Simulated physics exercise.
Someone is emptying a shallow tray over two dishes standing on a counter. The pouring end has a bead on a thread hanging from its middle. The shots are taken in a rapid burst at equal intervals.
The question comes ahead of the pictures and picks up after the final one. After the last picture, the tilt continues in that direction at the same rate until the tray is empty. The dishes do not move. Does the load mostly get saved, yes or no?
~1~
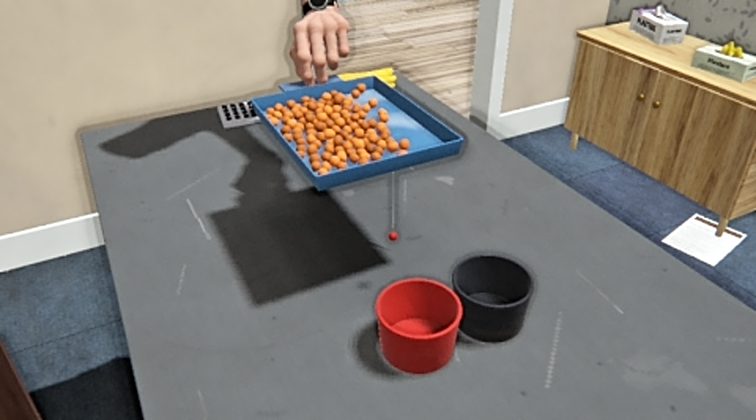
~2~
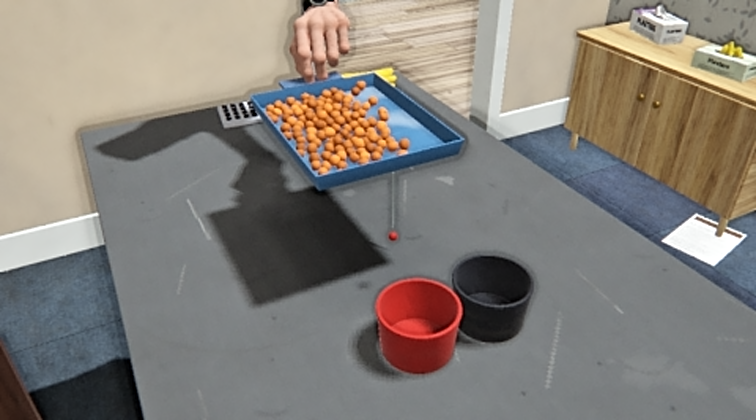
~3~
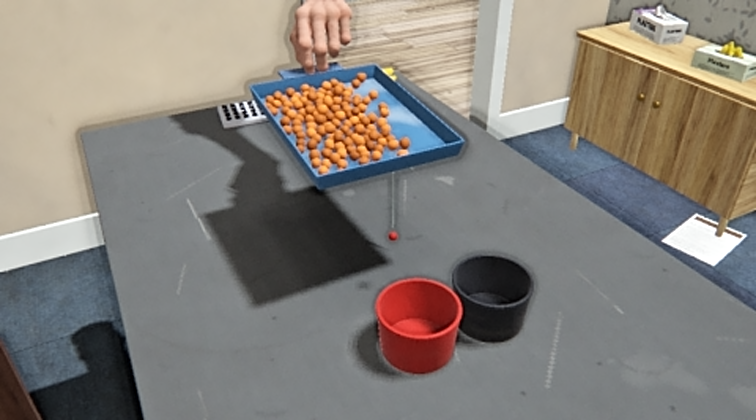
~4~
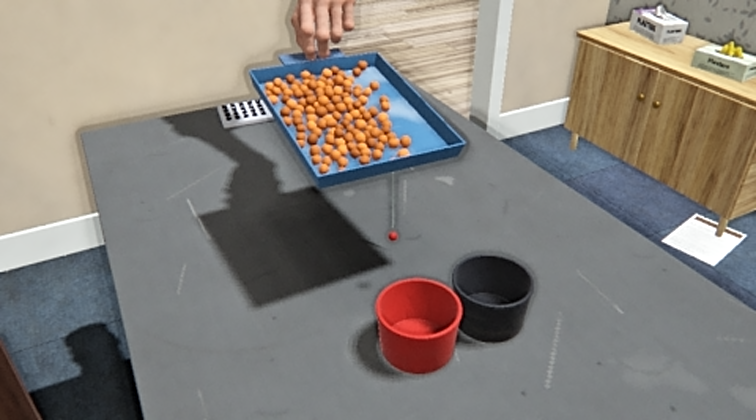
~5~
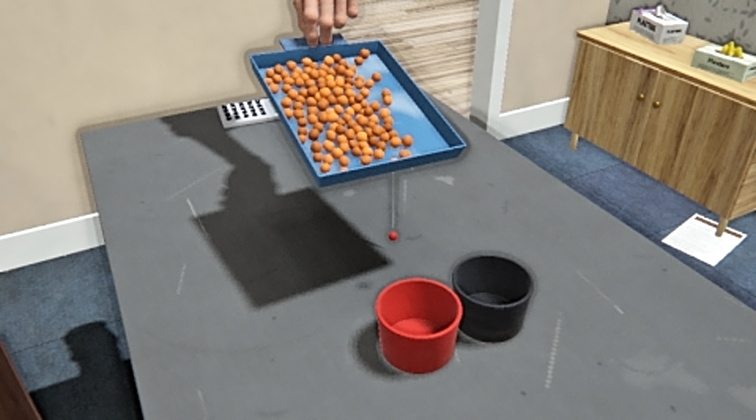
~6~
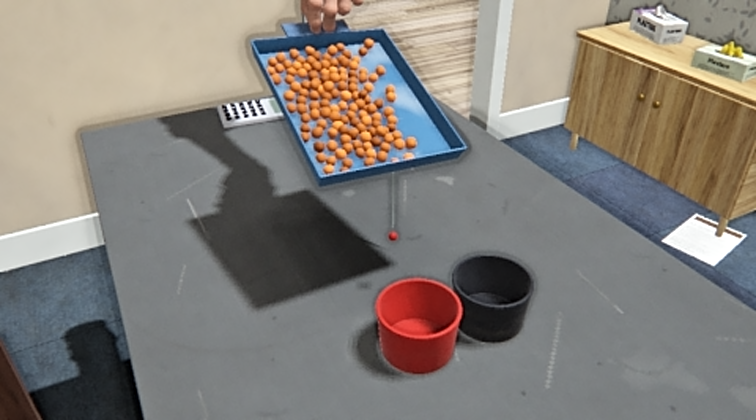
No, less than half is saved.
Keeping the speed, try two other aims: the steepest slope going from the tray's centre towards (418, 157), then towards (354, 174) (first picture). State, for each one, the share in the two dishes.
First case around 20 per cent, second case 10 per cent.
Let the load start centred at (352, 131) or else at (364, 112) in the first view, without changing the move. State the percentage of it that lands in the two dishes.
Around 30 in a hundred the first time, around 20 in a hundred the second.
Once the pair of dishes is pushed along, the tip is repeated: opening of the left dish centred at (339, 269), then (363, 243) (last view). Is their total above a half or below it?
Result, first setup: The minor share; second setup: The minor share.
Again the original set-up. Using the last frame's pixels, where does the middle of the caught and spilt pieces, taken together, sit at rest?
I'd put the middle somewhere around (448, 297).
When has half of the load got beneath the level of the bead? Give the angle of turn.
Near 115 degrees.
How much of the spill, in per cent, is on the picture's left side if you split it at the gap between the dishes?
Estimate: About 60 in every hundred.
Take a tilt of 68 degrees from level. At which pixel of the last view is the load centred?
I'd put the middle close to (399, 129).
Soon, tray tipped steeply; nearly all on the tray; a stray few in the air.
A while on, tray tipped past a quarter turn; about half on the tray; a stray few in the right dish; about a quarter outside both; about a third in the air.
Towards the end, tray tipped past a quarter turn; a small part in the left dish; a small part in the right dish; most outside both.
Finally, tray tipped past a quarter turn; a small part in the left dish; a small part in the right dish; most outside both.
